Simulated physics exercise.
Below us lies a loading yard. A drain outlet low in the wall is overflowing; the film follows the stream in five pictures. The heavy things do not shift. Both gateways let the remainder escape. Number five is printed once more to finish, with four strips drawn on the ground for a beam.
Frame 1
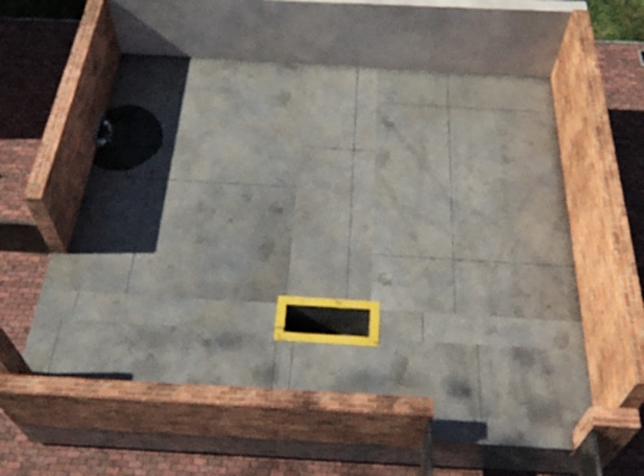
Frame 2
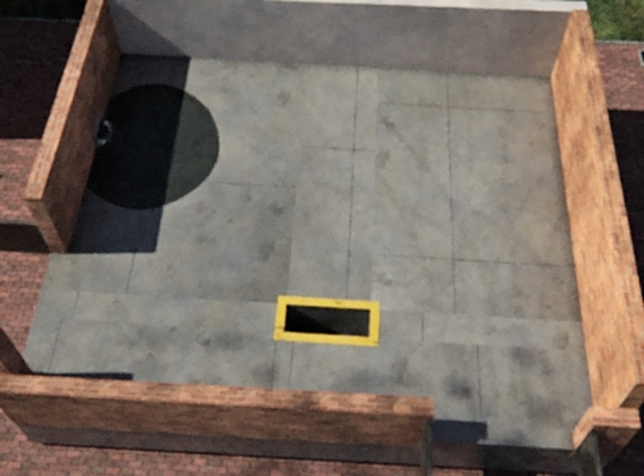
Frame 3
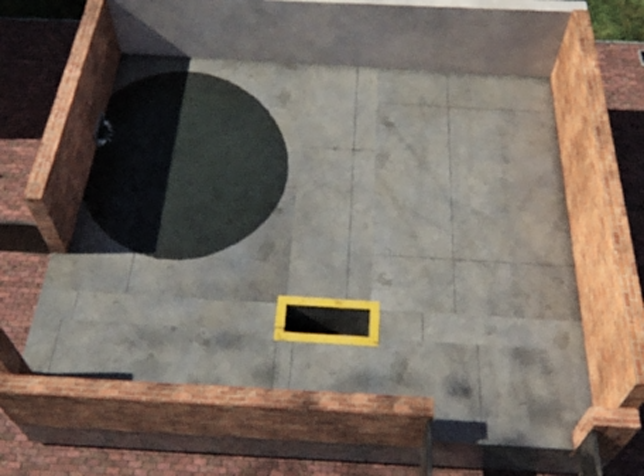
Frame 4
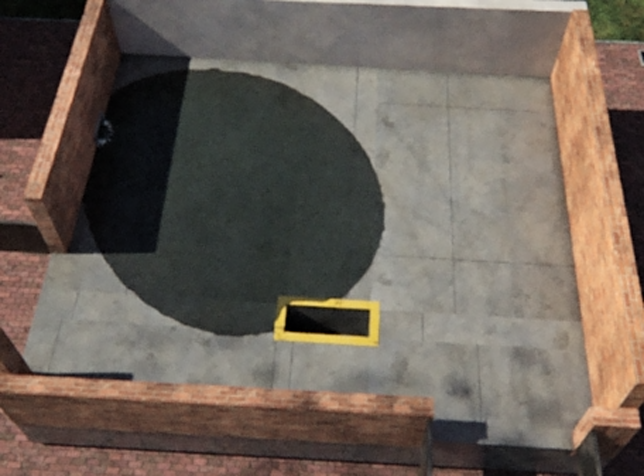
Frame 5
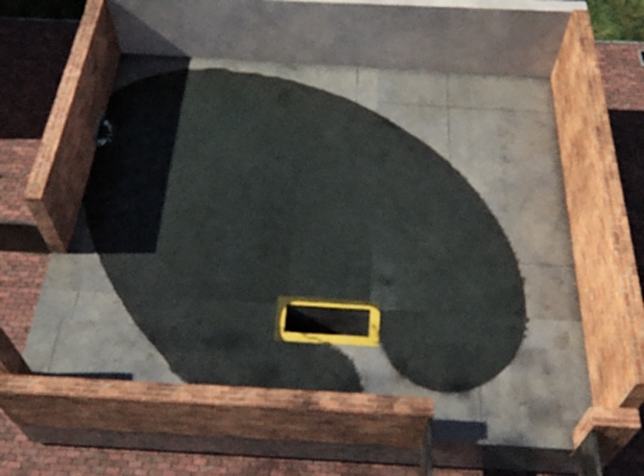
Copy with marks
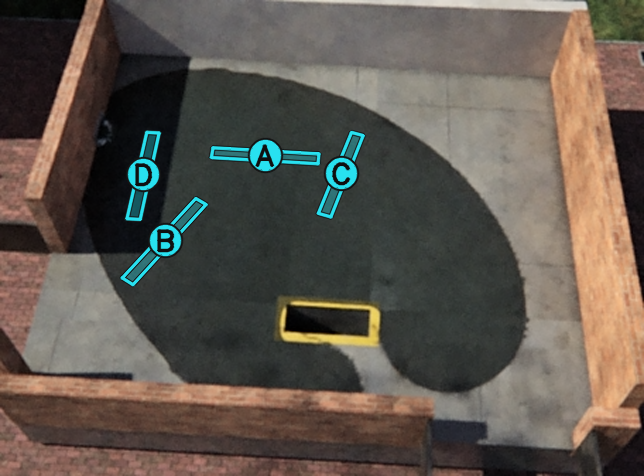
Dark water spreads from the upper left across the concrete yard and surrounds the yellow-edged pit.
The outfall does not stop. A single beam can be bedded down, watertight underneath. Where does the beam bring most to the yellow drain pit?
Use spot C.
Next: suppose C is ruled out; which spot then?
Here it is spot A.
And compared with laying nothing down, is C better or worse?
It is better.
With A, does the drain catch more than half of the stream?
No, it does not.
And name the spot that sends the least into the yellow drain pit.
D it is.
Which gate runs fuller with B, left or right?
More leaves on the right.
In cyan, A from (212, 152) to (318, 158); B from (127, 281) to (200, 201); C from (324, 215) to (357, 133); D from (133, 219) to (152, 132).
If A is chosen, about 25 % of the stream goes into the yellow drain pit, about 75 % out by the gates.
If B is chosen, about 16 % of the stream goes into the yellow drain pit, about 83 % out by the gates.
If C is chosen, about 52 % of the stream goes into the yellow drain pit, about 48 % out by the gates.
If D is chosen, about 8 % of the stream goes into the yellow drain pit, about 92 % out by the gates.
